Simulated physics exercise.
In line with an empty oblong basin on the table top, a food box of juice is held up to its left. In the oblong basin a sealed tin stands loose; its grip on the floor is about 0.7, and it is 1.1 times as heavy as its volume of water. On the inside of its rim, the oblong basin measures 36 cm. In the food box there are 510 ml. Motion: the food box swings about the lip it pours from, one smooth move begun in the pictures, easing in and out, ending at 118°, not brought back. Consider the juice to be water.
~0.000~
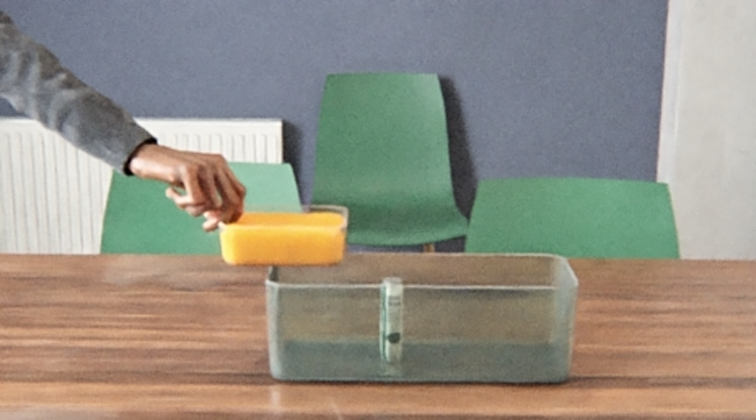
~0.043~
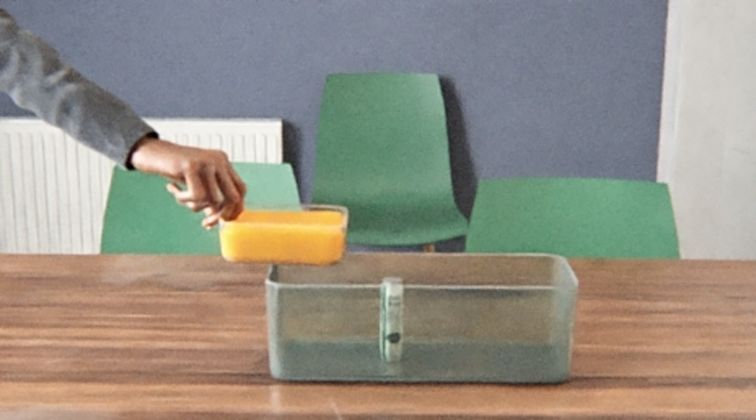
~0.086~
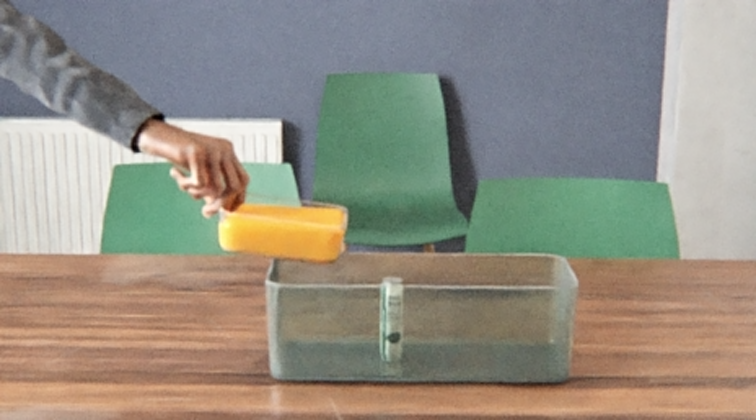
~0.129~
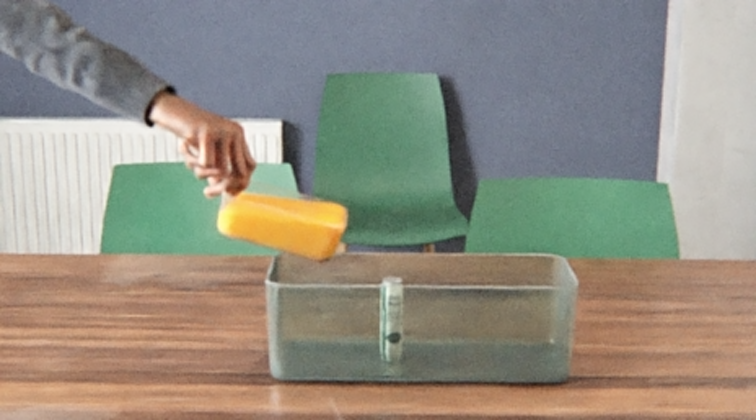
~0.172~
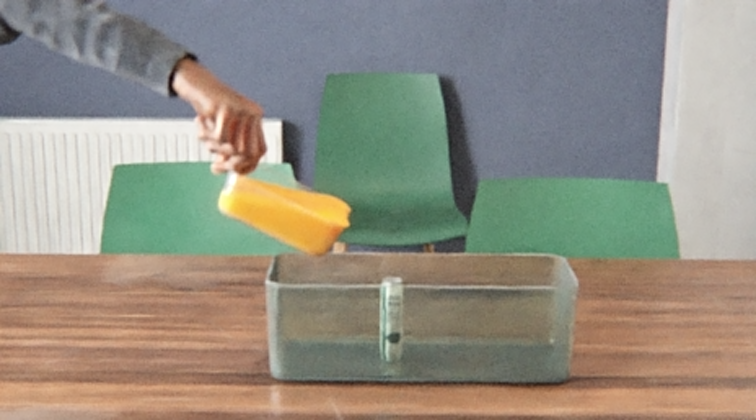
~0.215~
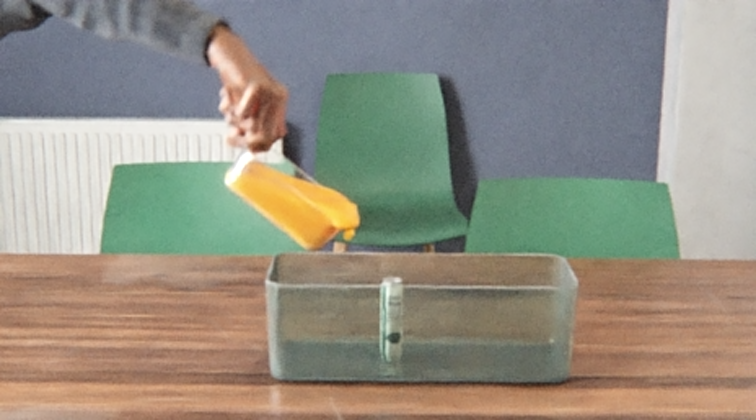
On a wooden table, a hand steadily tilts a box of orange juice rightward above a clear basin.
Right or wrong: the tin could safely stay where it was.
Right, it remains upright.
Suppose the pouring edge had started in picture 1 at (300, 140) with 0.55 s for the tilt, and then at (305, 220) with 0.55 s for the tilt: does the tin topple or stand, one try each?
Trial 1 - tin stays standing; trial 2 - tin tips.
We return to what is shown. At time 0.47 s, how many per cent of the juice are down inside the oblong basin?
Roughly 52 percent.
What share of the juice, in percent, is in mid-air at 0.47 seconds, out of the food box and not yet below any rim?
Some 40 per cent, I reckon.
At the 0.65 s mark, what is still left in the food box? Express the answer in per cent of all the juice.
Share remaining: Approx. 0 %.
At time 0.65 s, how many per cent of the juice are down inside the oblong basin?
Around 92 in a hundred.
By 0.47 s the tilt is 111° and 8 per cent is still to pour; the tin stands where it began.
By 0.65 s the tilt is 118° and 0 per cent is still to pour; the tin stands where it began.
By 0.84 s the tilt is 118° and 0 per cent is still to pour; the tin stands where it began.
By 1.05 s the tilt is 118° and 0 per cent is still to pour; the tin stands where it began.
At rest the tin stands where it began.
